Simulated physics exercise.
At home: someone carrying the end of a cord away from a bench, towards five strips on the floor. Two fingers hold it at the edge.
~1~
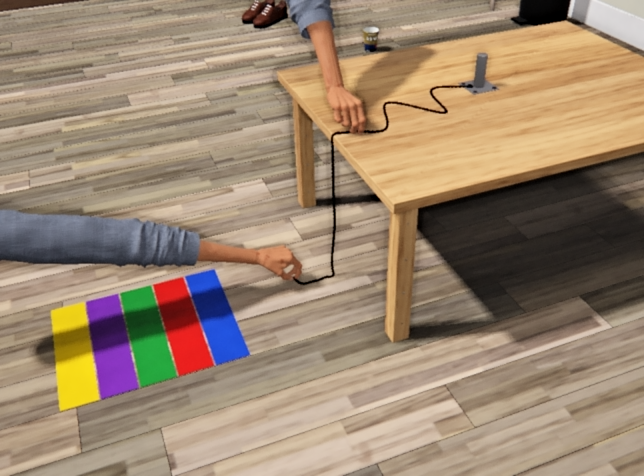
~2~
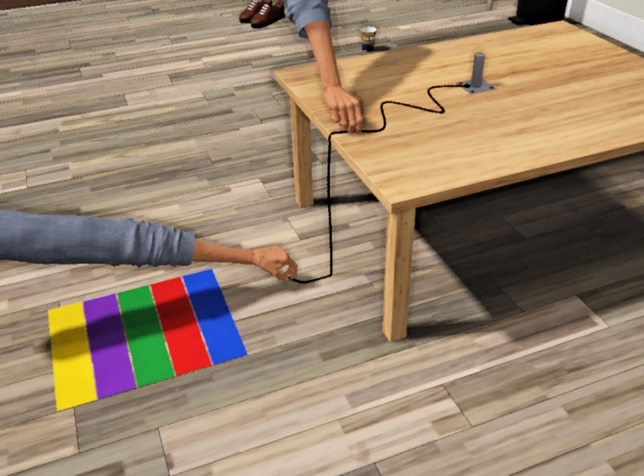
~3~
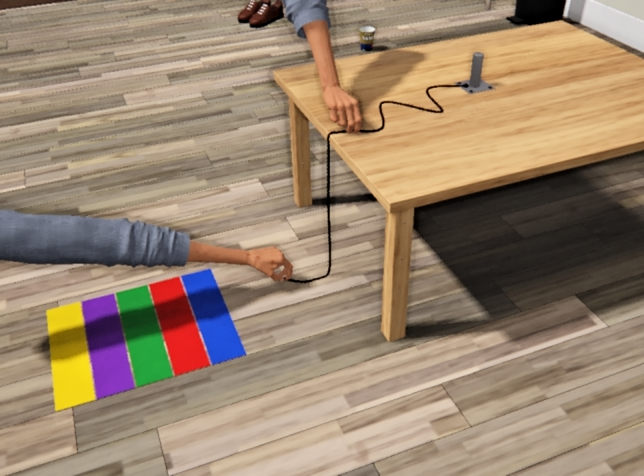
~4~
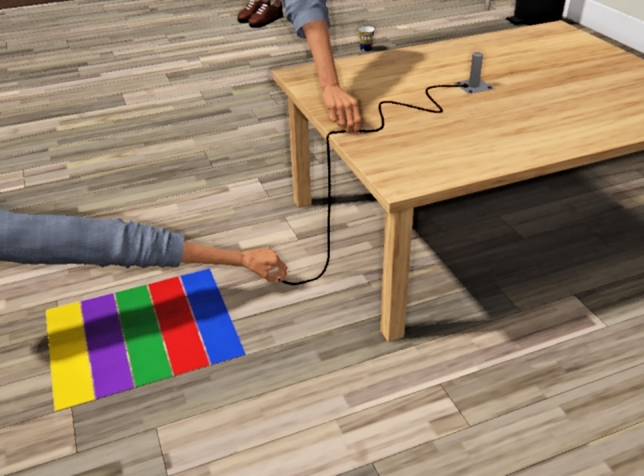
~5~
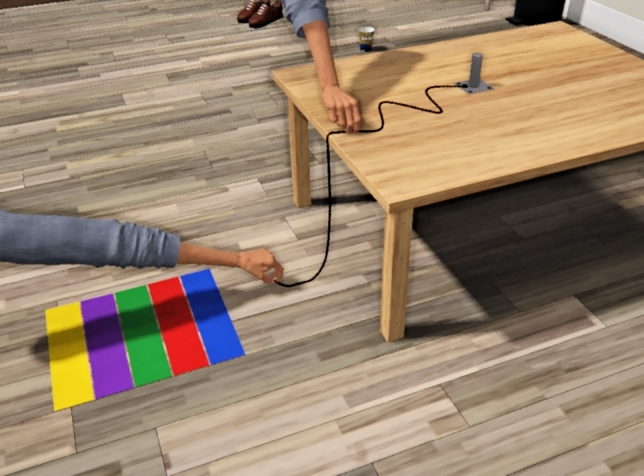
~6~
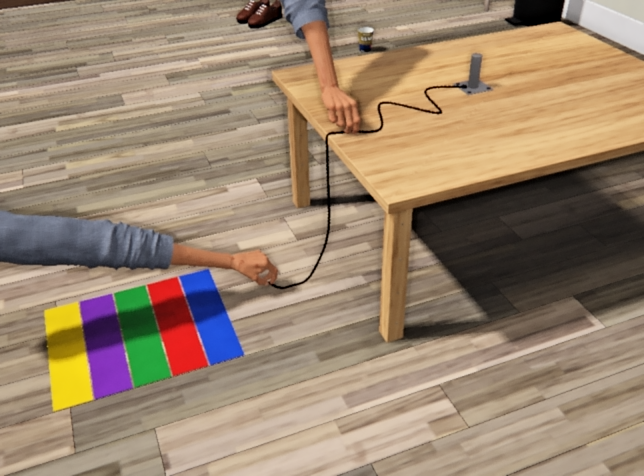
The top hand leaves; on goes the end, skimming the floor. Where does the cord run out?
The end stops over the yellow strip.
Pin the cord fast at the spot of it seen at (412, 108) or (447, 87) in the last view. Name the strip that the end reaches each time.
In that order: Green; yellow.
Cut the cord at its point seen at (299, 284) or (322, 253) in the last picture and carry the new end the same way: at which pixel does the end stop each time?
In that order: (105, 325) and (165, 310).
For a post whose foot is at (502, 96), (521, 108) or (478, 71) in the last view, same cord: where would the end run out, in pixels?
In that order: (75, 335), (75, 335) and (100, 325).
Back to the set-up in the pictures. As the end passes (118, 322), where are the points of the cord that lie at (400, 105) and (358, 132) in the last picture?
About (353, 122), and the other about (301, 196).
A little later, end near (118, 322); over purple.
Next, end near (82, 332); over purple.
When it is tight, end near (61, 338); over yellow. It gets as far as the yellow strip.
